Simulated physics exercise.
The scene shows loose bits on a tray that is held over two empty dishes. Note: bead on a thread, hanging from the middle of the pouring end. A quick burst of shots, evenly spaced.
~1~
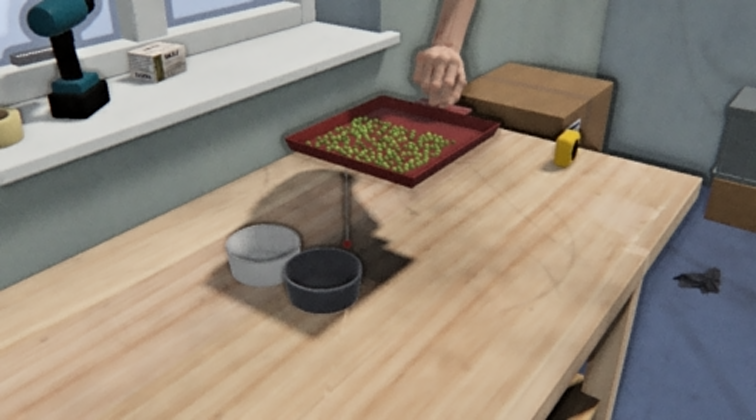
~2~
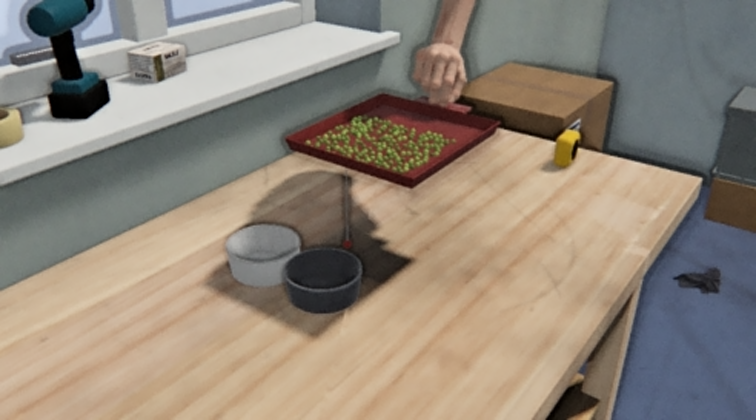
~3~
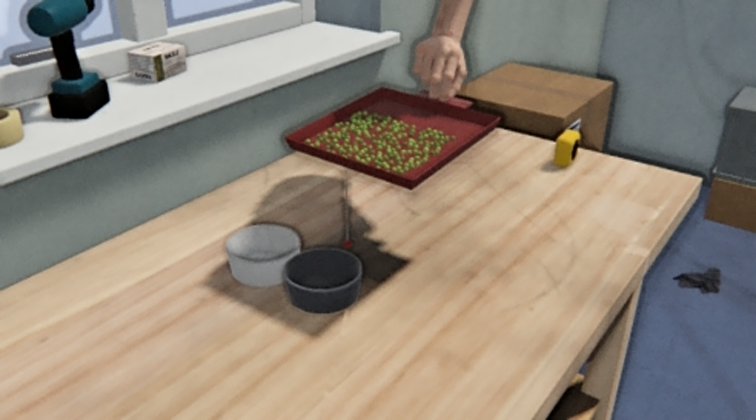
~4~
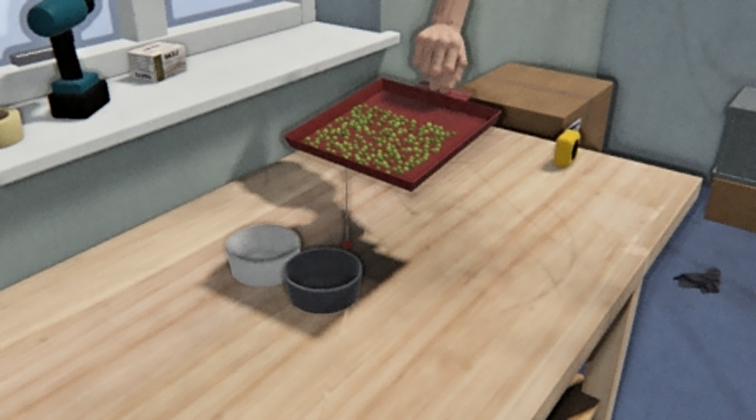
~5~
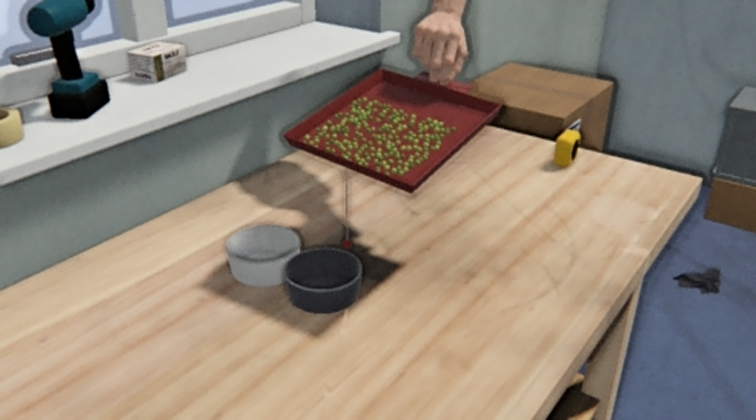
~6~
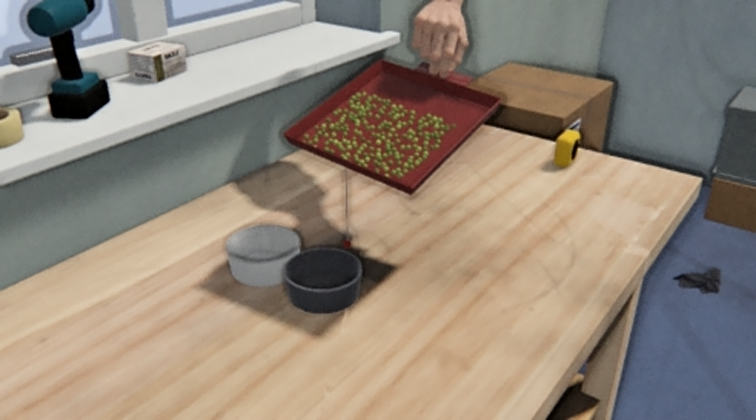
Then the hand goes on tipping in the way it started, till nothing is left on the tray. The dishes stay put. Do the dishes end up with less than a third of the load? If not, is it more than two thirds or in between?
Yes, the catch stays below a third.
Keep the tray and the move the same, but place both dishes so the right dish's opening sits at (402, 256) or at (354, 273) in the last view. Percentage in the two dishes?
The first try yields 10% and the second yields 50%.
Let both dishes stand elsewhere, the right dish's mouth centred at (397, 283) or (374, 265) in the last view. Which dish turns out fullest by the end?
First try, the dish at right; second try, the dish at right.
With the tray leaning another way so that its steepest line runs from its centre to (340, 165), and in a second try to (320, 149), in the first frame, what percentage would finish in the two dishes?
Roughly 90 % in the first case and 20 % in the second.
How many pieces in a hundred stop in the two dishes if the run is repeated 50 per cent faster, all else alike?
Estimate: Some 10%.
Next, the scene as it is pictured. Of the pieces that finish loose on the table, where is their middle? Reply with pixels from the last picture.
Close to (407, 319).
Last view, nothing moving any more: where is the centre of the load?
Somewhere close to (391, 316) in the last picture.
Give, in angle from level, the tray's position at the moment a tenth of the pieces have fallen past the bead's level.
At about 90°.
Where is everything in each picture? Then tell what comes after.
Corners of the pouring end at (290, 138) and (412, 175), level; middle of the load at (384, 145), dried peas; left dish at (238, 270); right dish at (298, 297); bead on its thread at (347, 244), in the first picture.
Corners of the pouring end at (290, 137) and (412, 175), level; middle of the load at (384, 144), in the second picture.
Corners of the pouring end at (290, 137) and (412, 177), tipped barely, lowest at the right corner; middle of the load at (384, 142), in the third picture.
Corners of the pouring end at (290, 135) and (412, 179), tipped a little, lowest at the right corner; middle of the load at (384, 139), in the fourth picture.
Corners of the pouring end at (289, 134) and (411, 181), tipped a little, lowest at the right corner; middle of the load at (383, 136), in the fifth picture.
Corners of the pouring end at (289, 133) and (411, 184), tipped clearly, lowest at the right corner; middle of the load at (383, 135); left dish at (238, 270); right dish at (298, 297), in the sixth picture.
Soon after the last picture, tray tipped steeply; nearly all on the tray; a stray few in the air.
A little later, tray tipped right over; a small part on the tray; about a quarter in the right dish; about a third outside both; about a third in the air.
Later still, tray tipped past a quarter turn; about a quarter in the right dish; most outside both.
At rest, tray tipped past a quarter turn; about a quarter in the right dish; none in the left dish; most outside both.
